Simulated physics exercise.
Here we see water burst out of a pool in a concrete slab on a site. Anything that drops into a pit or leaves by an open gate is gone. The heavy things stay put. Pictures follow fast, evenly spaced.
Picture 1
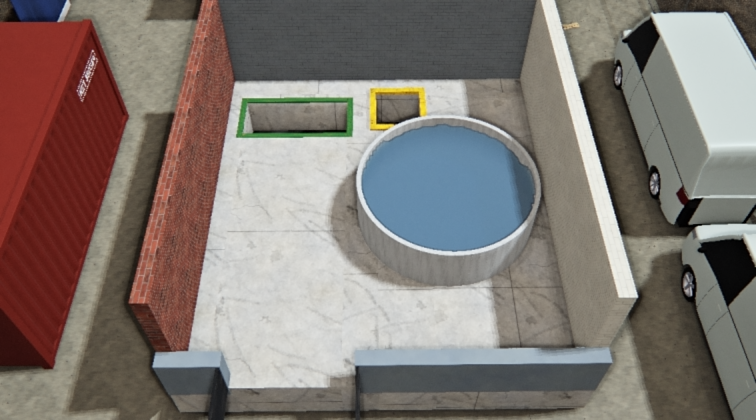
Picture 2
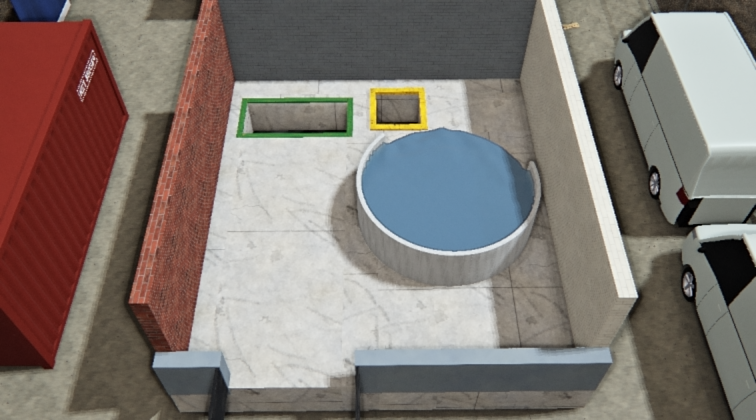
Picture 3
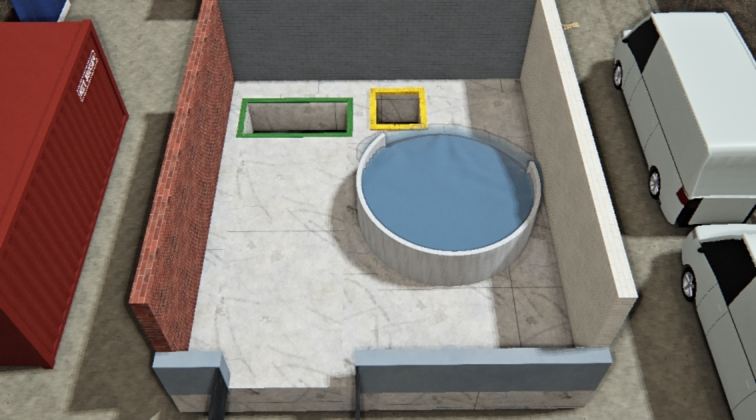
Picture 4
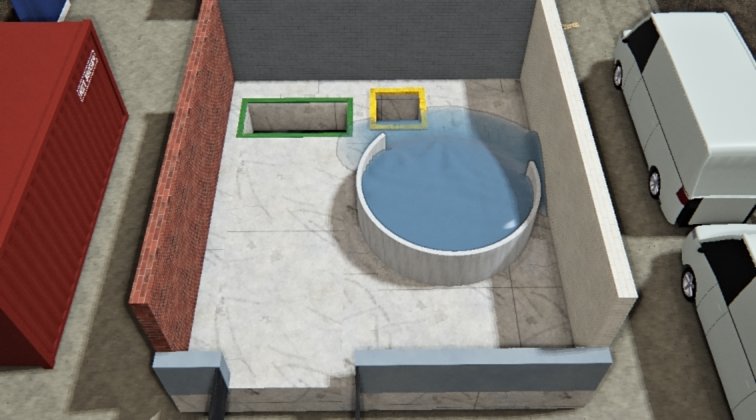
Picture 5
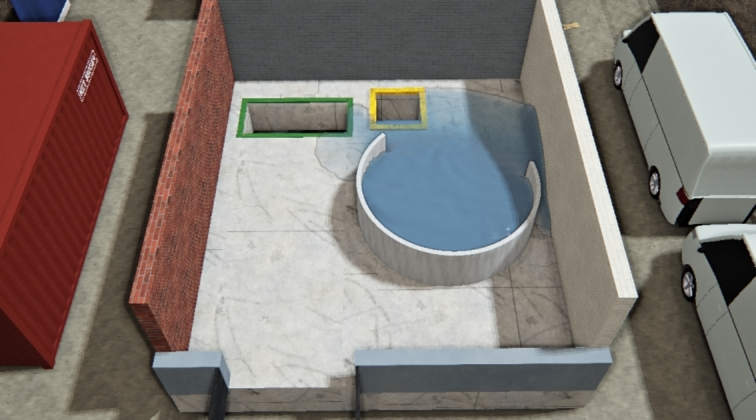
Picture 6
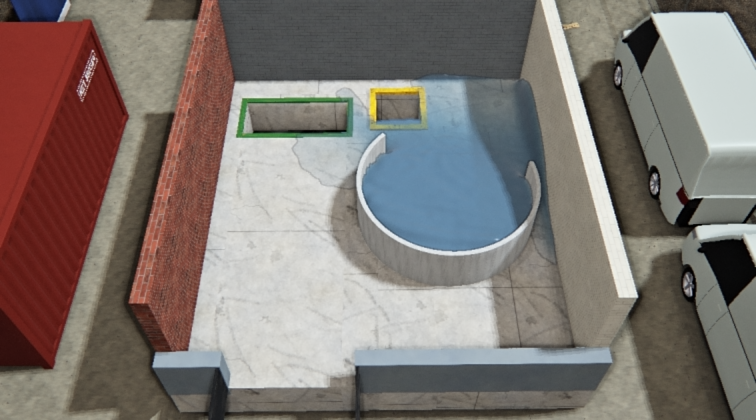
A walled concrete yard on a site is seen from high above by a camera that stays still. A round pale-walled pool of blue water sits right of centre, below a green-edged rectangular opening and a smaller yellow-edged one, with a red container outside on the left and white vehicles on the right. The pool's far side opens, and water pours through the gap, spreading across the slab around the yellow-edged opening.
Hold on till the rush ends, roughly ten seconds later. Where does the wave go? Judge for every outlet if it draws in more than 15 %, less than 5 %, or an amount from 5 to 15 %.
My call: The gate draws in less than 5 %; the green pit draws in more than 15 %; the yellow pit draws in more than 15 %.
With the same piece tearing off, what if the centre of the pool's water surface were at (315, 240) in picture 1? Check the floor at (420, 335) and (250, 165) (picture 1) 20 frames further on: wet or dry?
Untouched, swamped.
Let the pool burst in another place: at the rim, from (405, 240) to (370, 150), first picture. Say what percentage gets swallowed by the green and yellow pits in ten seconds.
The green pit gets 30 per cent and the yellow pit 0 per cent.
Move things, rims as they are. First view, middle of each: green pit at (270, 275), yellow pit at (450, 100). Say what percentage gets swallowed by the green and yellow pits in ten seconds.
My answer: Green gets 14 percent, yellow gets 50 percent.
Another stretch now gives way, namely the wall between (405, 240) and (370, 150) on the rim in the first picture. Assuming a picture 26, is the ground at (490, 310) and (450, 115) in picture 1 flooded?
Well, the first place ends up left untouched, and the second one left untouched.
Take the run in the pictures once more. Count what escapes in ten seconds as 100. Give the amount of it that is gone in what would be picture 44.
By my reckoning, 85 %.
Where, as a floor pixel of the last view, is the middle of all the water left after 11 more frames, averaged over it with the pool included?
My pick is pixel (459, 157).
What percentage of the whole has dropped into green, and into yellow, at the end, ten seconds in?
In the order asked: 20 percent and 42 percent.
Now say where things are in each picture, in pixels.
The first frame shows still water in the round pool at (448, 182).
In the second frame, water pours out on the round pool's far side and has run to a hidden place.
In the third frame, water pours out on the round pool's far side and has run to (361, 150).
In the fourth frame, water pours out on the round pool's far side and has run to (343, 142).
In the fifth frame, the front is at (321, 140), out from the gap on the round pool's far side.
In the sixth frame, the front is at (300, 135), out from the gap on the round pool's far side.
A moment on, water covers 30 % of the floor; the gate 0 %, the green pit 2 %, the yellow pit 7 %.
Next, water covers 35 % of the floor; the gate 0 %, the green pit 3 %, the yellow pit 15 %.
Then, water covers 45 % of the floor; the gate 0 %, the green pit 7 %, the yellow pit 29 %.
Later, water covers 80 % of the floor; the gate 0 %, the green pit 14 %, the yellow pit 38 %.
In the end, water covers 95 % of the floor; the gate 1 %, the green pit 19 %, the yellow pit 42 %.
